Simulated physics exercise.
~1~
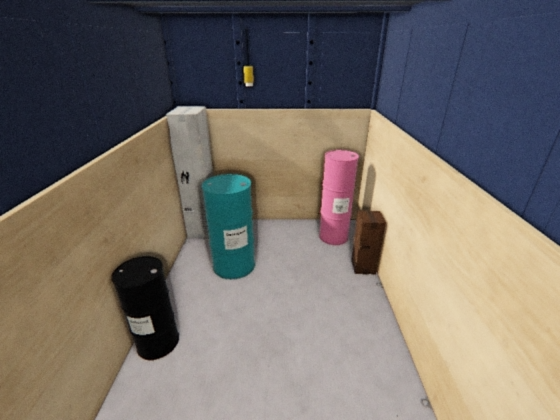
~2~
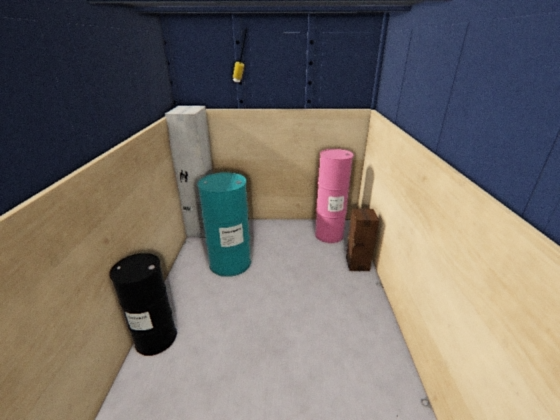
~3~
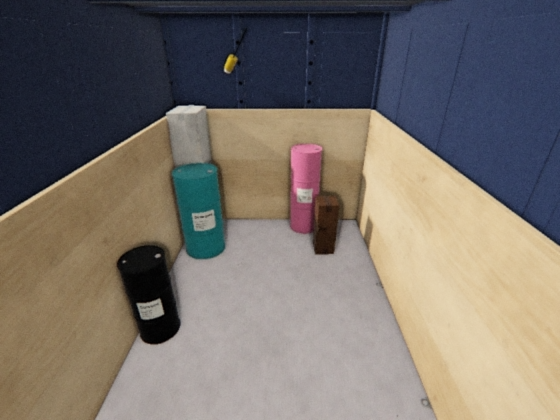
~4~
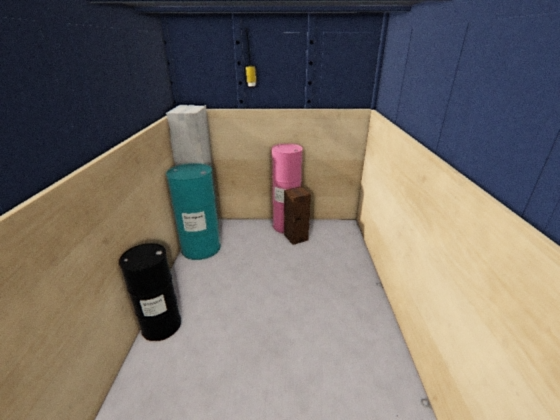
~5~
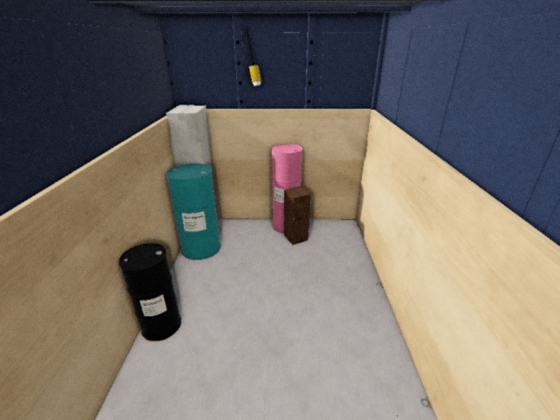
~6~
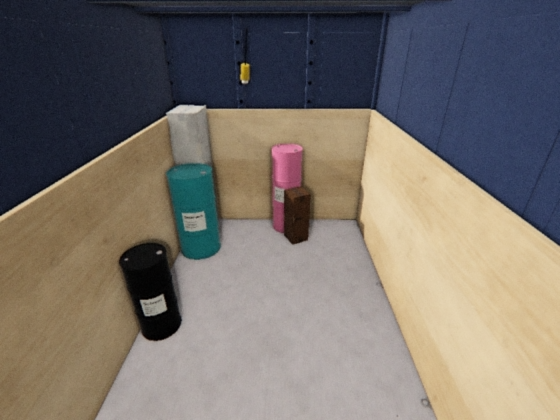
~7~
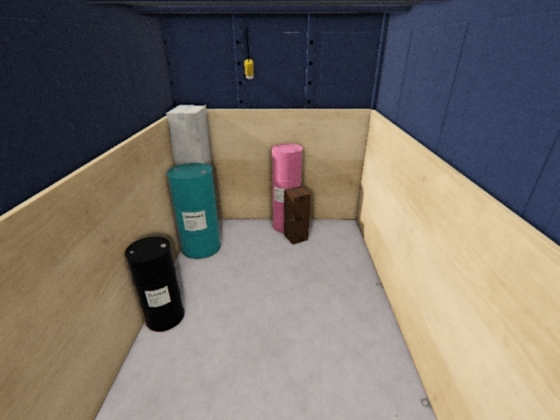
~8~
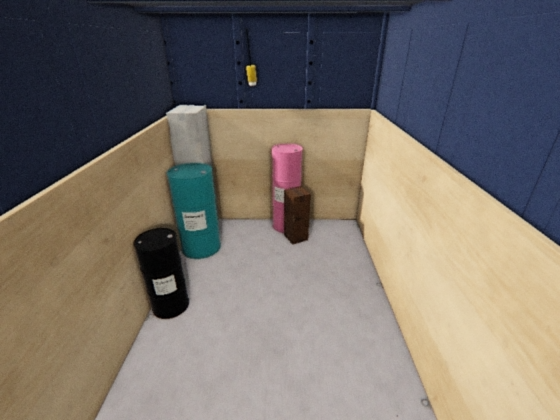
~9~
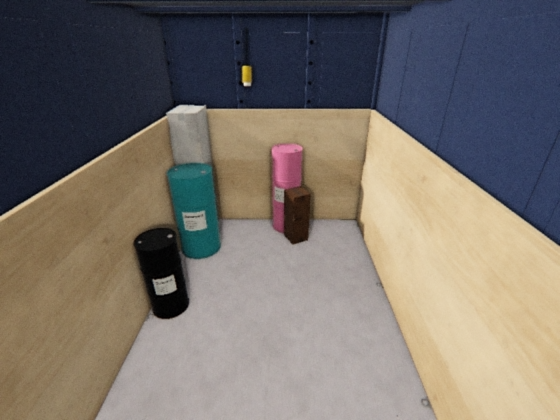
A brown box and a pink drum stand upright near the right side of a wood-lined load bay, while a turquoise drum, a black drum and a tall white box stand on the left, and a yellow lamp swings on the front wall. The brown box and pink drum slide left together, and the turquoise drum shifts left and forward toward the white box. The black drum edges forward too. The pair comes to rest near the front wall. Later the black drum slides forward again and stops near the turquoise drum. Everything ends upright, the white box unmoved.
